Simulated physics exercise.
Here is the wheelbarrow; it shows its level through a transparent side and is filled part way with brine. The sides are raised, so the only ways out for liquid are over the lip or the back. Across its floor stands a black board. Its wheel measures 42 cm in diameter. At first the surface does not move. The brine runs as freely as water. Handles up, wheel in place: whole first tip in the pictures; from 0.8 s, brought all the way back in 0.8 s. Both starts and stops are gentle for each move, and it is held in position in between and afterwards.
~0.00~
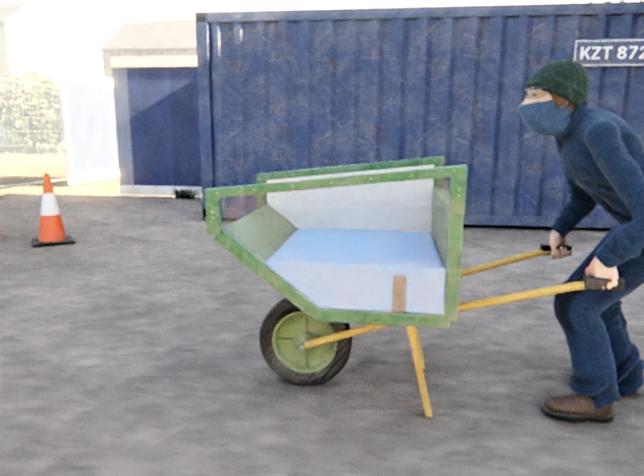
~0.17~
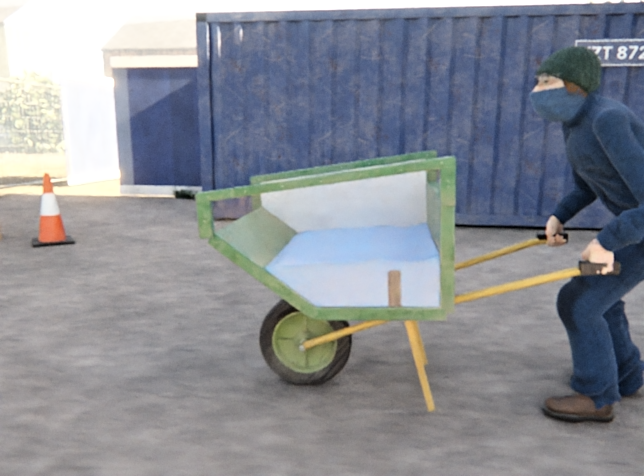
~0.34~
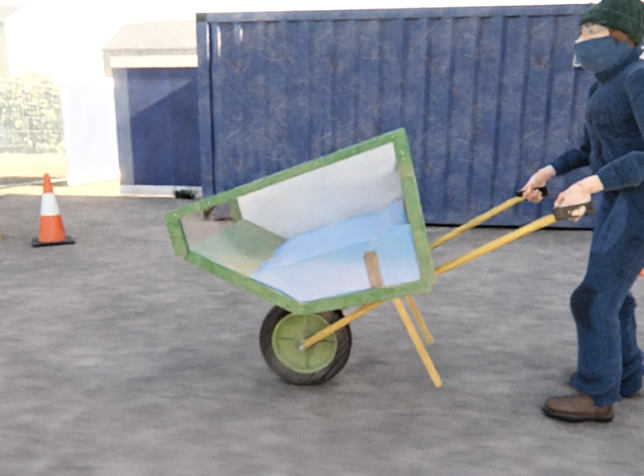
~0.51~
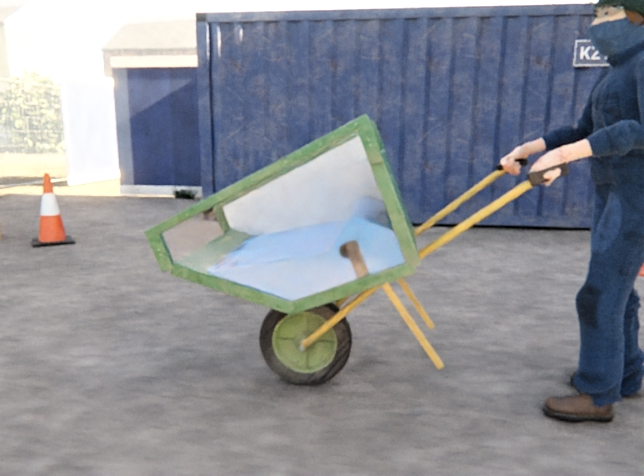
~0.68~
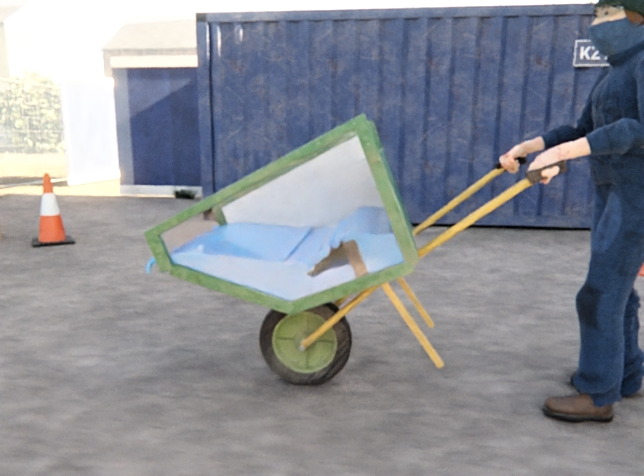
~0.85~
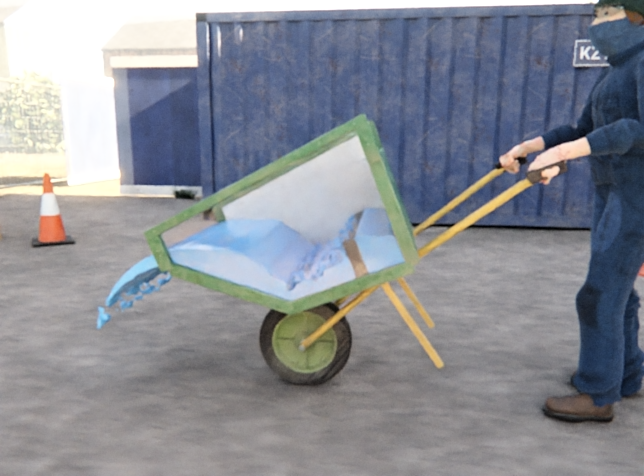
A person in a green hat and face covering raised the handles of a green-framed wheelbarrow, tilting it forwards to the left, and the bluish liquid inside sloshed about, then poured over the front lip.
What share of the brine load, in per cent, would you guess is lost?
I would say close to 42 per cent.
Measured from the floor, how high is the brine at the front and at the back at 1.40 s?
At the front 12 cm, at the back 12 cm.
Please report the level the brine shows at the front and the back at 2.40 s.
Reading: About 8 cm in front, about 16 cm behind.
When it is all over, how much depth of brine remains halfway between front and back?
I'd say some 10 cm at the middle.
Then, 1.40 s in, the barrow is at 2° forwards, the surface stands 12 cm at the back and 12 cm at the front; 40 per cent is out, over the front.
Then, 1.90 s in, the surface stands 18 cm at the back and 5 cm at the front; 41 per cent is out, over the front.
Then, 2.40 s in, the surface stands 15 cm at the back and 8 cm at the front; 42 per cent is out, over the front.
Then, 4.49 s in, 42 per cent is out, over the front, 27 of 64 litres.
